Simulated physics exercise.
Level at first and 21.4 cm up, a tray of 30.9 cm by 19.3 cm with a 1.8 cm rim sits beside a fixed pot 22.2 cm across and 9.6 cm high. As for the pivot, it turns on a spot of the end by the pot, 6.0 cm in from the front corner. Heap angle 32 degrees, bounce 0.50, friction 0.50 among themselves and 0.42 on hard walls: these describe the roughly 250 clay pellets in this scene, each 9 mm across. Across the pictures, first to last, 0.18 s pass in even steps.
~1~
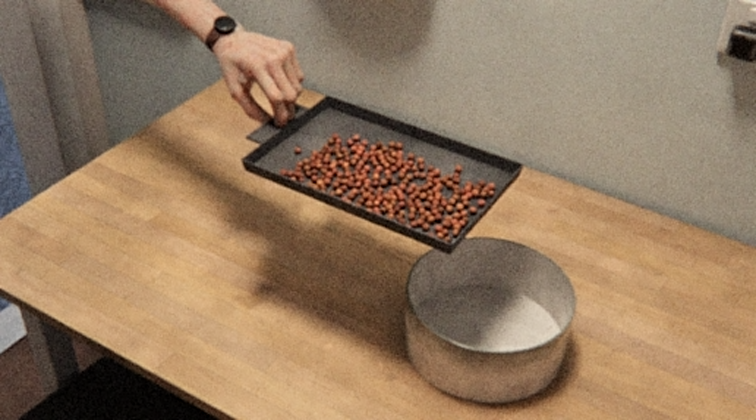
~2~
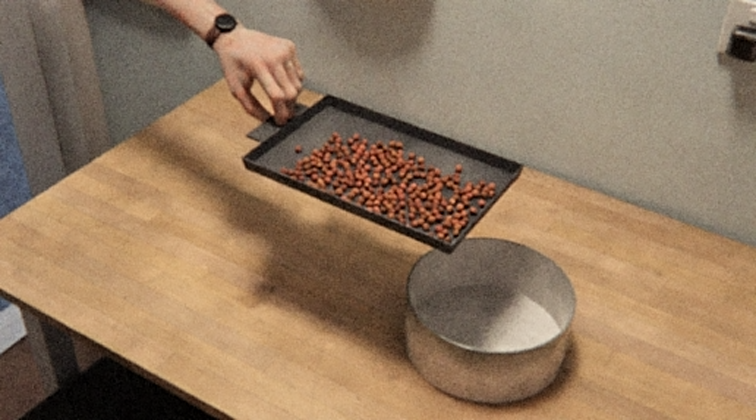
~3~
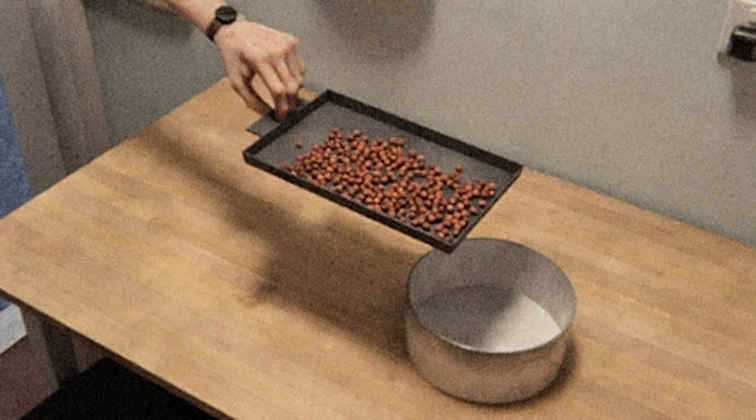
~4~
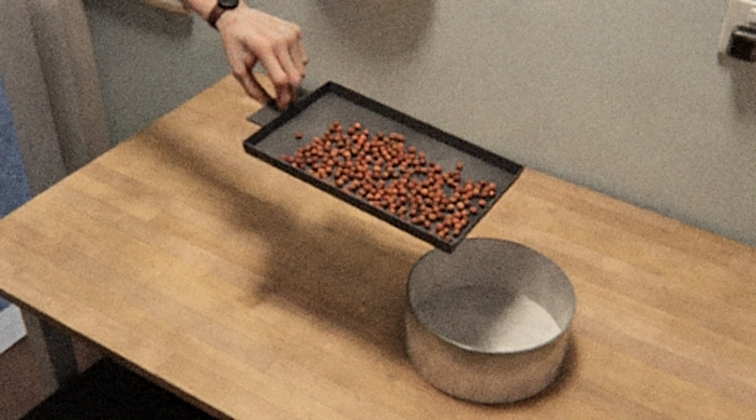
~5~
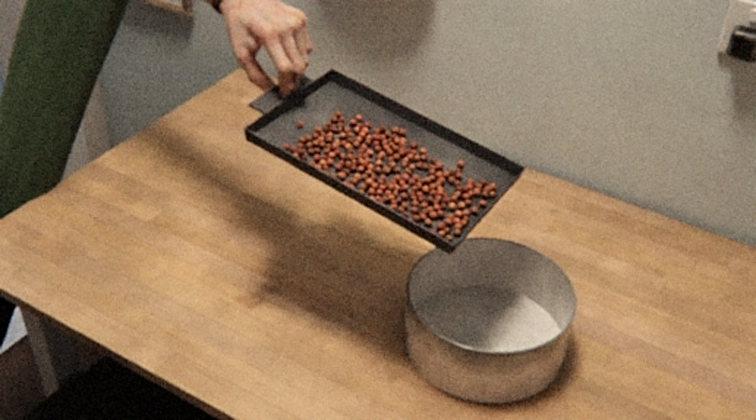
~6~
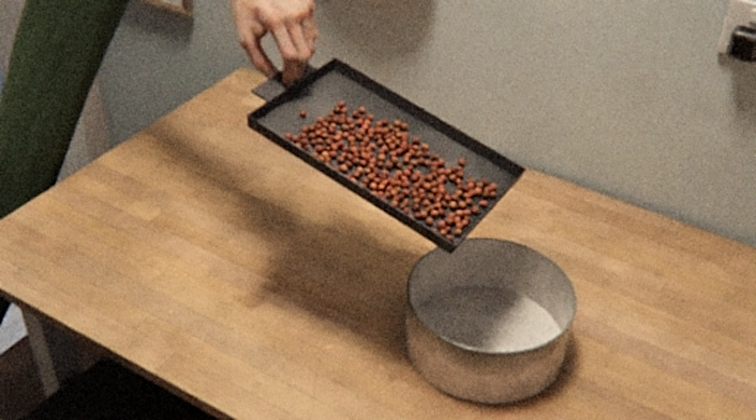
At the start, a hand wearing a dark watch holds a dark tray of small reddish-brown pellets level above a wooden table, beside a round metal pot. The hand slowly raises the handle end, tilting the tray down toward the pot, while the pellets stay heaped in nearly the same place.
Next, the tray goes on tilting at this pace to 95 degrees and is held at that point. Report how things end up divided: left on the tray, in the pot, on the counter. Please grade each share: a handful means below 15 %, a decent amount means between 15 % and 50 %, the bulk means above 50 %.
Left on the tray: A handful, pot: The bulk, counter: A handful.
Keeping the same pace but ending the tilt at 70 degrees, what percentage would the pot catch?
Result: Close to 20 %.
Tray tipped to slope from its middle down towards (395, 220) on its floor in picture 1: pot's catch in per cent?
Estimate: Near 40 per cent.
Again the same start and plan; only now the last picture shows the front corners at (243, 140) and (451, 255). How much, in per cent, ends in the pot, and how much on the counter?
Pot: 35, counter: 60.
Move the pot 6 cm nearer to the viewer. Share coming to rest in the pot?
Then roughly 60 percent would land in it.
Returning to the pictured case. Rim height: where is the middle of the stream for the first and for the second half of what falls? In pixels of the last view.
Near (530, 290) at first, near (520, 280) afterwards.
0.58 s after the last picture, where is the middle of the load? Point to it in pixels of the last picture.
Approximately (493, 196) in the final picture.
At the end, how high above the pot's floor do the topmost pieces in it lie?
About 2.0 centimetres.
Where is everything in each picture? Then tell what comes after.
The first picture shows tray tilt 0 degrees, front corners at (245, 159) and (451, 242); middle of the pieces at (384, 183); pot at (491, 290).
The second picture shows tray tilt 1 degrees, front corners at (245, 157) and (451, 243); middle of the pieces at (384, 182).
The third picture shows tray tilt 2 degrees, front corners at (245, 151) and (451, 243); middle of the pieces at (385, 180).
The fourth picture shows tray tilt 5 degrees, front corners at (245, 141) and (452, 243), lowest corner right back; middle of the pieces at (385, 176).
The fifth picture shows tray tilt 9 degrees, front corners at (247, 128) and (454, 243), lowest corner right back; middle of the pieces at (387, 170).
The sixth picture shows tray tilt 13 degrees, front corners at (250, 115) and (455, 243), lowest corner right back; middle of the pieces at (389, 165); pot at (492, 291).
Then, 0.34 s after the last picture, tilt 53 degrees; the tray holds 100 %, the pot 0 %.
Then, 0.58 s after the last picture, tilt 80 degrees; the tray holds 80 %, the pot 0 %.
Then, 0.92 s after the last picture, tilt 95 degrees; the tray holds 25 %, the pot 30 %.
In the end, tray 0 %, pot 90 %, counter 10 %.
